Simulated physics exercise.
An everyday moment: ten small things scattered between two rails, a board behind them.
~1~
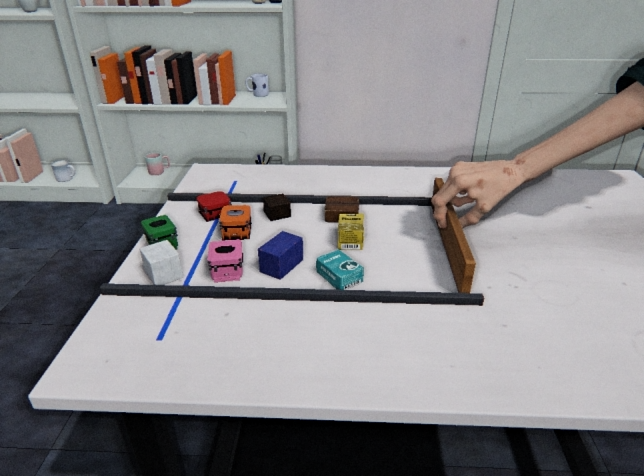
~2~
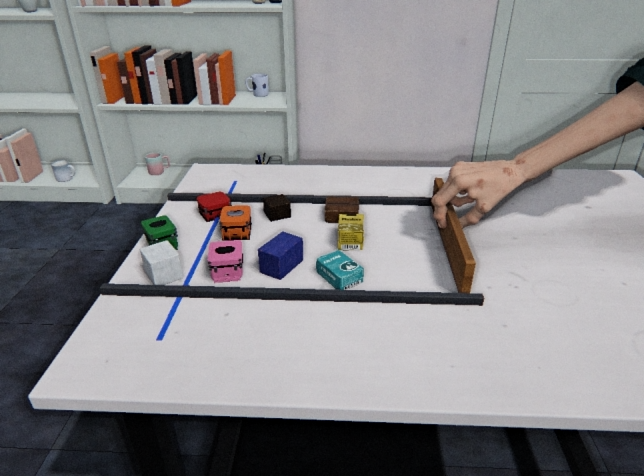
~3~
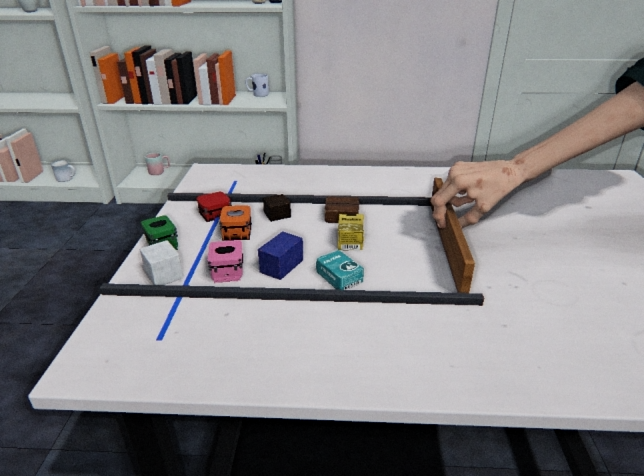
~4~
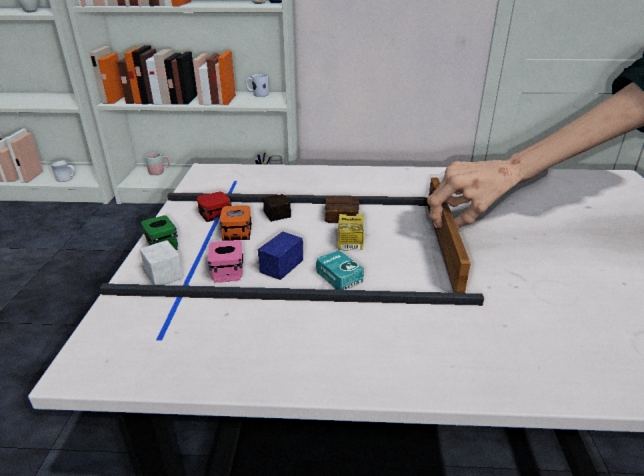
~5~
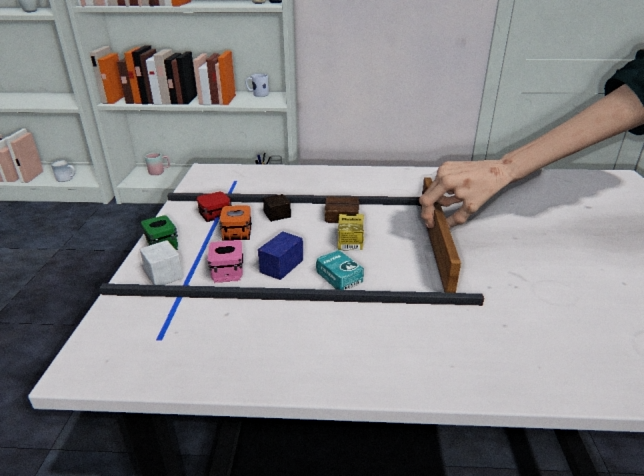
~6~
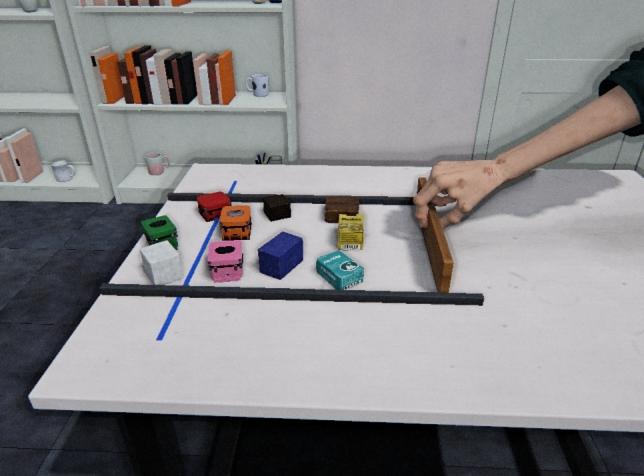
The footage shows ten small, variously coloured objects between two dark rails on a white table crossed by blue tape, while a hand holds a wooden board still, then slides it slightly left, leaving the objects unmoved.
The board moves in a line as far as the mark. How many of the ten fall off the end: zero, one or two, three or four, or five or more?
Here the number that fall off is one or two.
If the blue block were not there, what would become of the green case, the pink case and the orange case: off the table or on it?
The green case stays on; the pink case does not fall; the orange case stays on.
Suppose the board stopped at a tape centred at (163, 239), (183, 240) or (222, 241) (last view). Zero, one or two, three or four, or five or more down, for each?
The falls would be 5 or more; five or more; either one or two.
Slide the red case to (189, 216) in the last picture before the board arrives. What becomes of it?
From there it holds on.
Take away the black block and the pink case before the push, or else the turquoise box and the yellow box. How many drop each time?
First 0, then 1.
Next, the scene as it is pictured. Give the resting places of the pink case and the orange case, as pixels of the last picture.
First (119, 263), then (174, 220).
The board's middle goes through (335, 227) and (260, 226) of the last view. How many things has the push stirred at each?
At the one place 3, at the other 9.
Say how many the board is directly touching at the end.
In contact: 3.
A little later, none off yet; green case at rest near (160, 234); white block at rest near (162, 264); red case at rest near (214, 207).
When it is over, the number that fall off is one or two; down, red case and white block.
